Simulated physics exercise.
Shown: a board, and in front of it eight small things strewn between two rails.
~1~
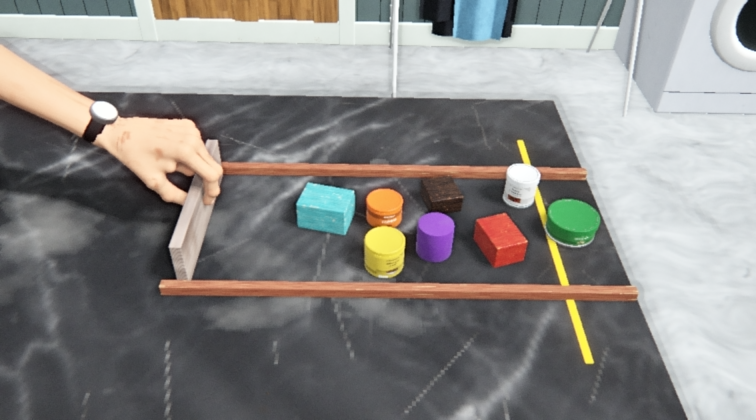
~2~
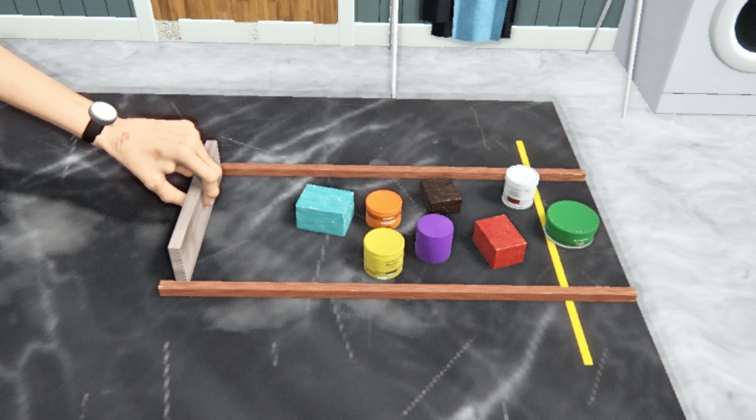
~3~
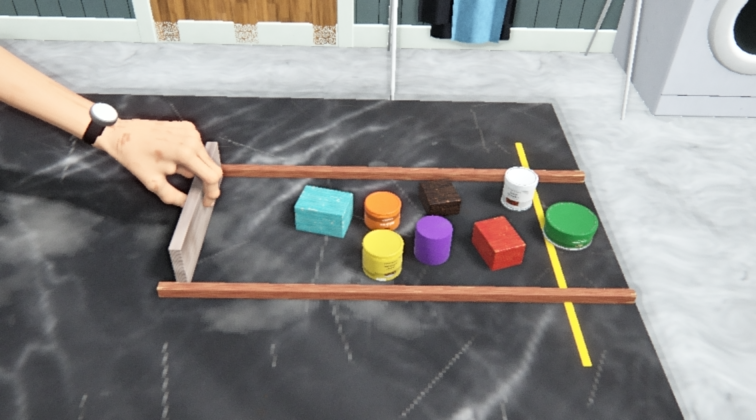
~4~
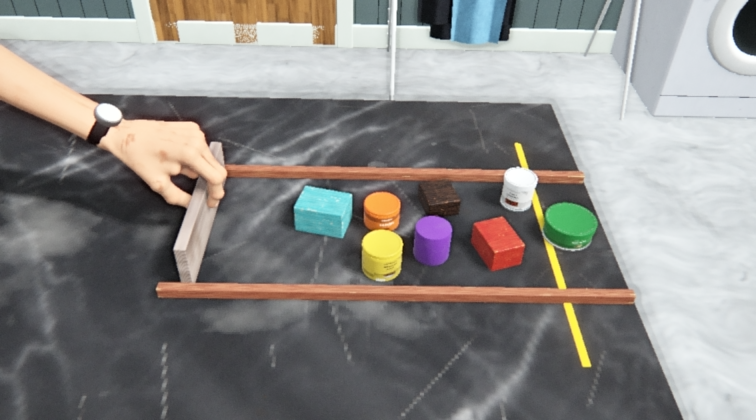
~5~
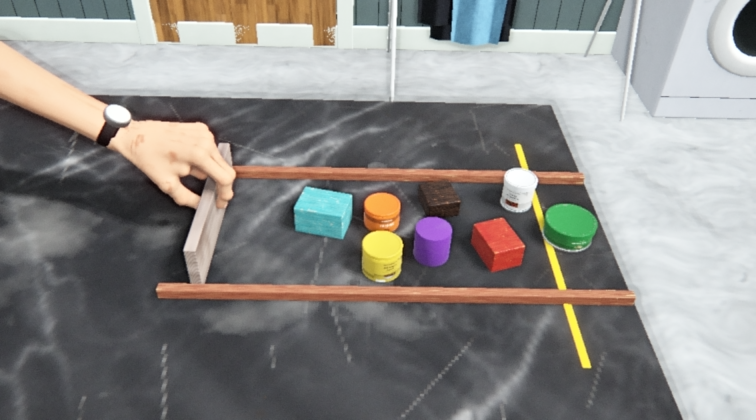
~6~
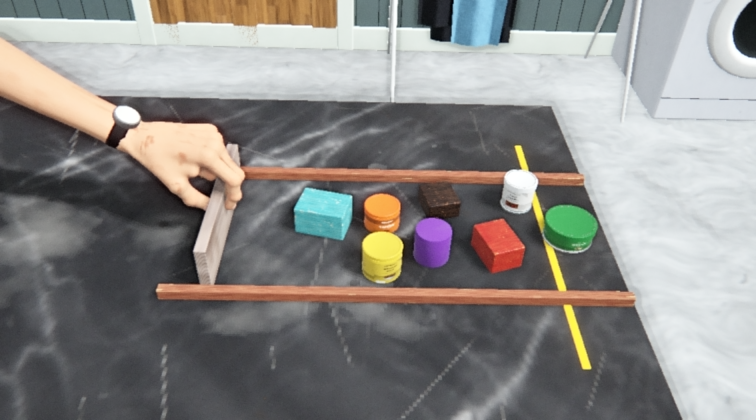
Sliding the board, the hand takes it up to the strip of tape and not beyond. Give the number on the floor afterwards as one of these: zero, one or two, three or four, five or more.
I expect the edge to claim a single one or a pair.
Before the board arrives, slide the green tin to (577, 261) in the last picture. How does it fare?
It drops.
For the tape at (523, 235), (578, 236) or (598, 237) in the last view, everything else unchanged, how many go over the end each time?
In that order 1, 4 and 8.
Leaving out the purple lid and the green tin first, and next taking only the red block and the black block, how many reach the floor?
I'd say 1 the first time and 2 the second time.
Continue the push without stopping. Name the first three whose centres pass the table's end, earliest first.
You'd get the green tin first, then the orange tub, and the white pot after that.
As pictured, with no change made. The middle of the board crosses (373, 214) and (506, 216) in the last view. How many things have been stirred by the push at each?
Answer - first 4, then 8.
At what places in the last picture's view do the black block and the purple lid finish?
Black block: About (552, 191); purple lid: About (571, 241).
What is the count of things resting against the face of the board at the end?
Looks like 4 of them, all told.
Soon after, none off yet; green tin at rest near (569, 229); white pot at rest near (518, 192); red block at rest near (497, 246).
Then, none off yet; green tin moved a little near (596, 235); white pot moved about its own width near (545, 189); red block moved about its own width near (556, 246).
At rest, the number that fall off is one or two; fallen, orange tub and green tin.
